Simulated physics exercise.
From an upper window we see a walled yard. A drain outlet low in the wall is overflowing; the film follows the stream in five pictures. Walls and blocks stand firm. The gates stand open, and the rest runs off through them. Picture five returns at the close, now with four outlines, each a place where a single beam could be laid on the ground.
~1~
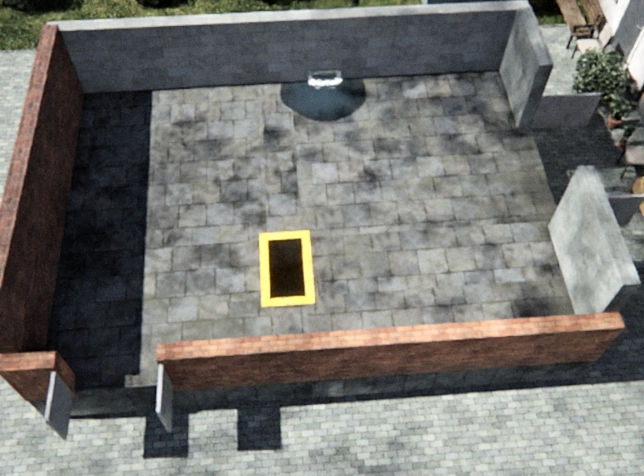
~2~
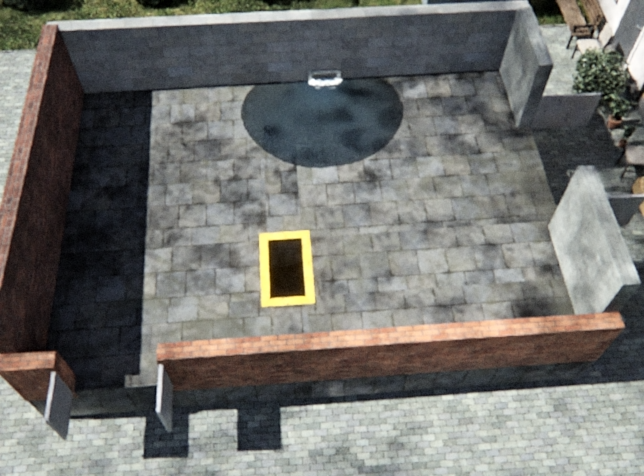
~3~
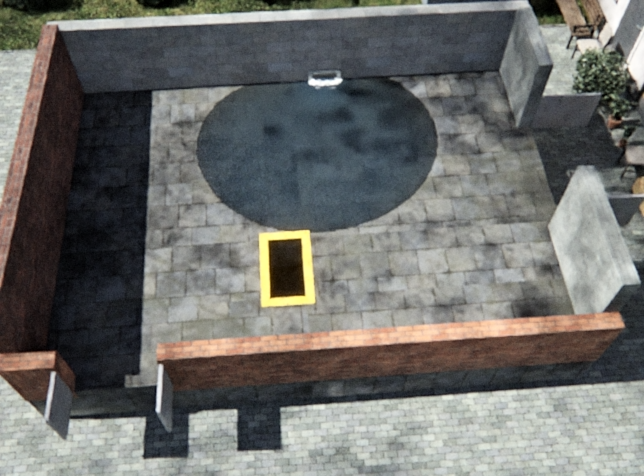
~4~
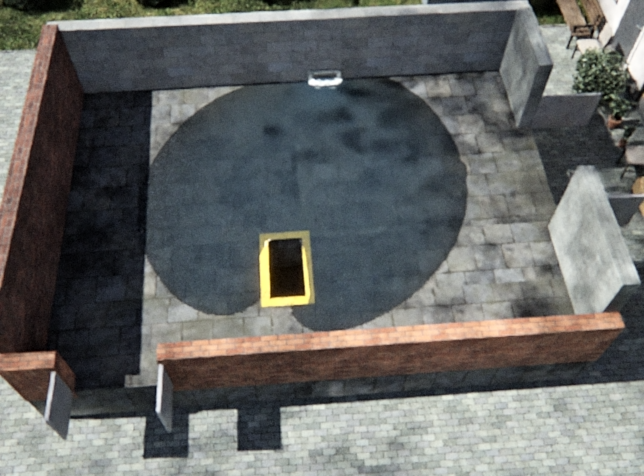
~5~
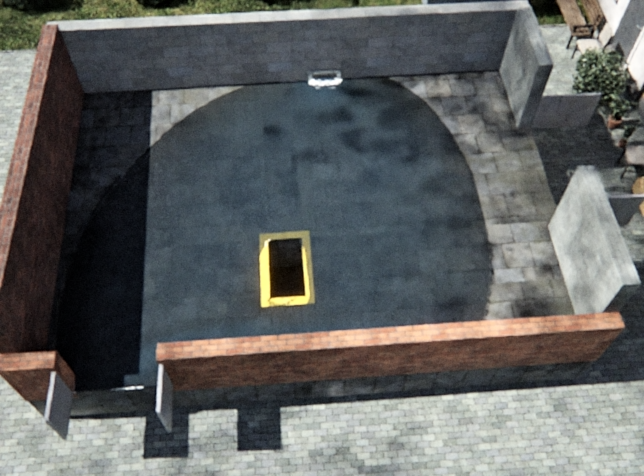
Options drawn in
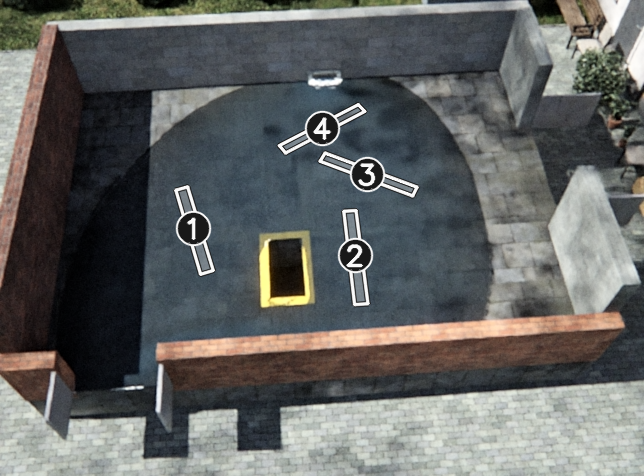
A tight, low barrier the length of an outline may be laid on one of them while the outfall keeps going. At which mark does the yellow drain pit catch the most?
Choose 1.
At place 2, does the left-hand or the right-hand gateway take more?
The left one.
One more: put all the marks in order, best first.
1, 2, 3, 4.
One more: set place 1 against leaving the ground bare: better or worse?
Place 1 is better.
In white, 1 from (181, 188) to (206, 272); 2 from (361, 304) to (349, 210); 3 from (322, 157) to (414, 191); 4 from (282, 149) to (361, 108).
Choosing 1, about 36 % of the stream goes into the yellow drain pit, about 64 % out by the gates.
Choosing 2, about 26 % of the stream goes into the yellow drain pit, about 74 % out by the gates.
Choosing 3, about 18 % of the stream goes into the yellow drain pit, about 82 % out by the gates.
Choosing 4, about 6 % of the stream goes into the yellow drain pit, about 93 % out by the gates.
